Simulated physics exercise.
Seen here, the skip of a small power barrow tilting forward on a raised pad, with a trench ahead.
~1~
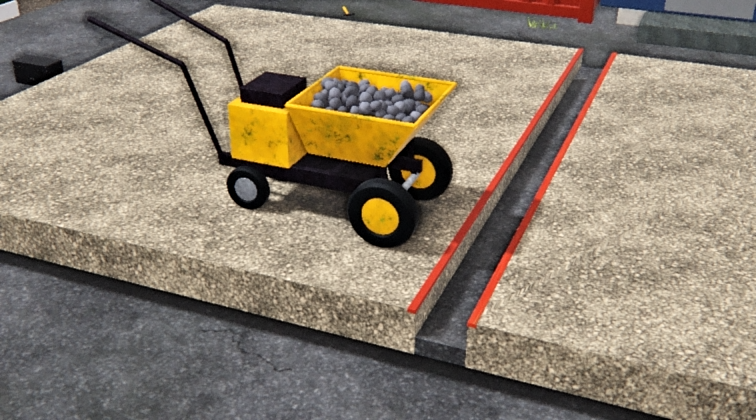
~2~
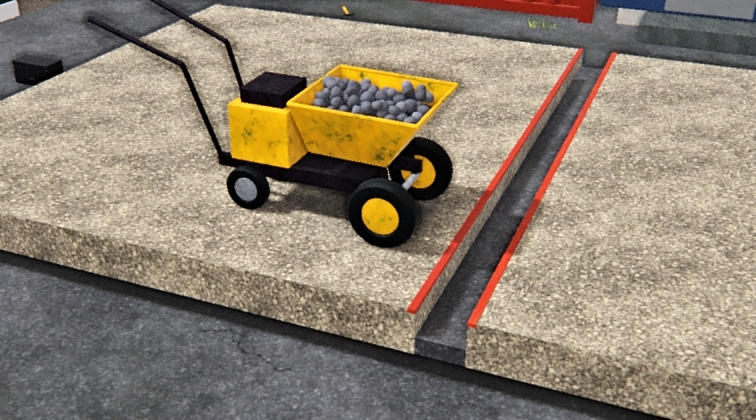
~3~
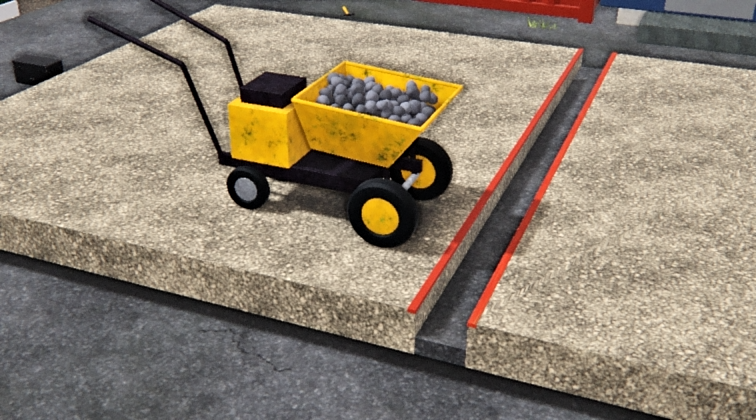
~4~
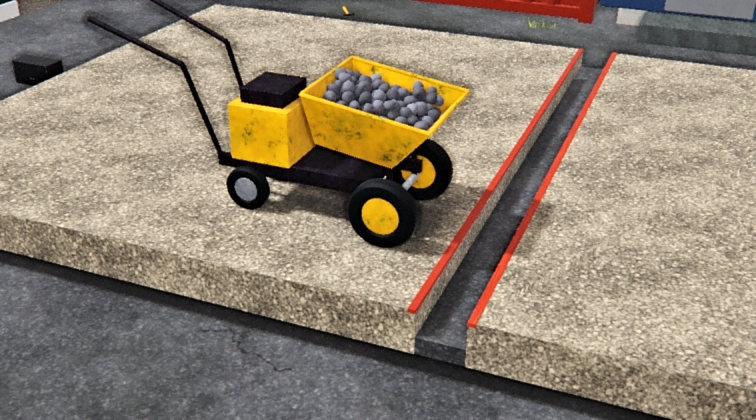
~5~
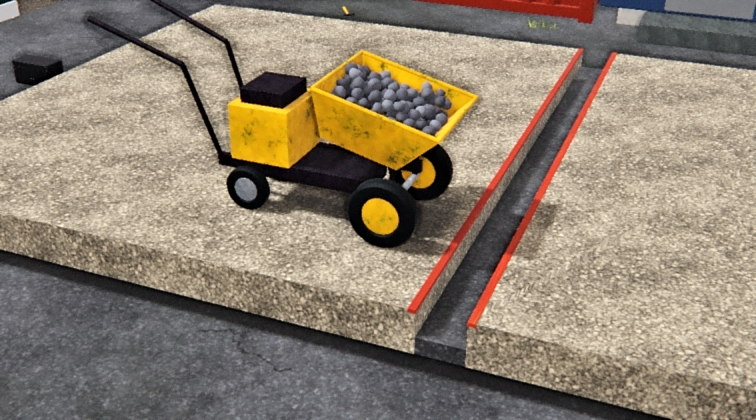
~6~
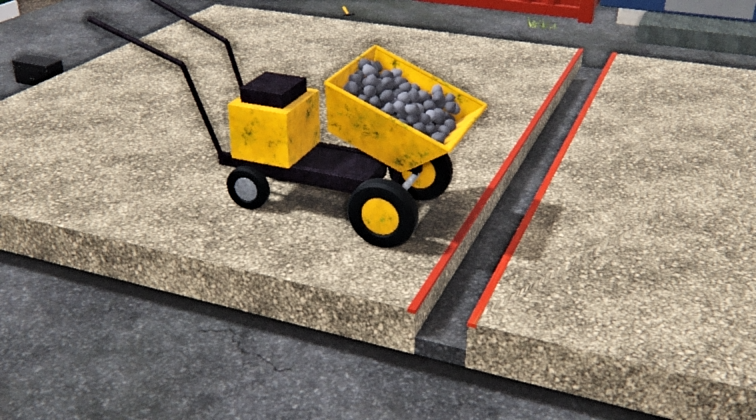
At the start, a small yellow power barrow stands on a raised pad before a narrow, red-edged trench, its level skip loaded with round grey cobbles. The skip tips slightly forward to the right, then tilts more clearly, its rear rising while the wheels stay still and the cobbles remain inside.
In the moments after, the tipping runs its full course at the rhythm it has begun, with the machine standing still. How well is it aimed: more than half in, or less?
In the trench: Less than half.
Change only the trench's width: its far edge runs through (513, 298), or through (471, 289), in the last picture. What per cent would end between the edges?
The first gives 70 %, the second 0 %.
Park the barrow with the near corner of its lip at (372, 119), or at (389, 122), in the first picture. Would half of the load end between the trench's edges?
The first try: Over half. The second: Above a half.
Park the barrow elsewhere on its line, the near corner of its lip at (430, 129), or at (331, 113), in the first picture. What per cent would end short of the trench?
Roughly 0 per cent, and 30 per cent.
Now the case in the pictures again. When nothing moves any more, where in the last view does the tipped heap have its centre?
Close to (539, 242).
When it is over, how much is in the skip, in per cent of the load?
Some 30 per cent.
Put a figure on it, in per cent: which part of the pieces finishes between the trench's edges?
Near 15 %.
Shortly afterwards, skip tipped steeply; the whole lot in the skip.
Next, skip tipped right over; the bulk in the skip; only a few in or heaped over the trench; near a quarter beyond it; only a few falling.
Some moments later, skip tipped right over; near a third in the skip; a little in or heaped over the trench; near half beyond it.
In the end, skip tipped right over; near a quarter in the skip; near a quarter in or heaped over the trench; near half beyond it.
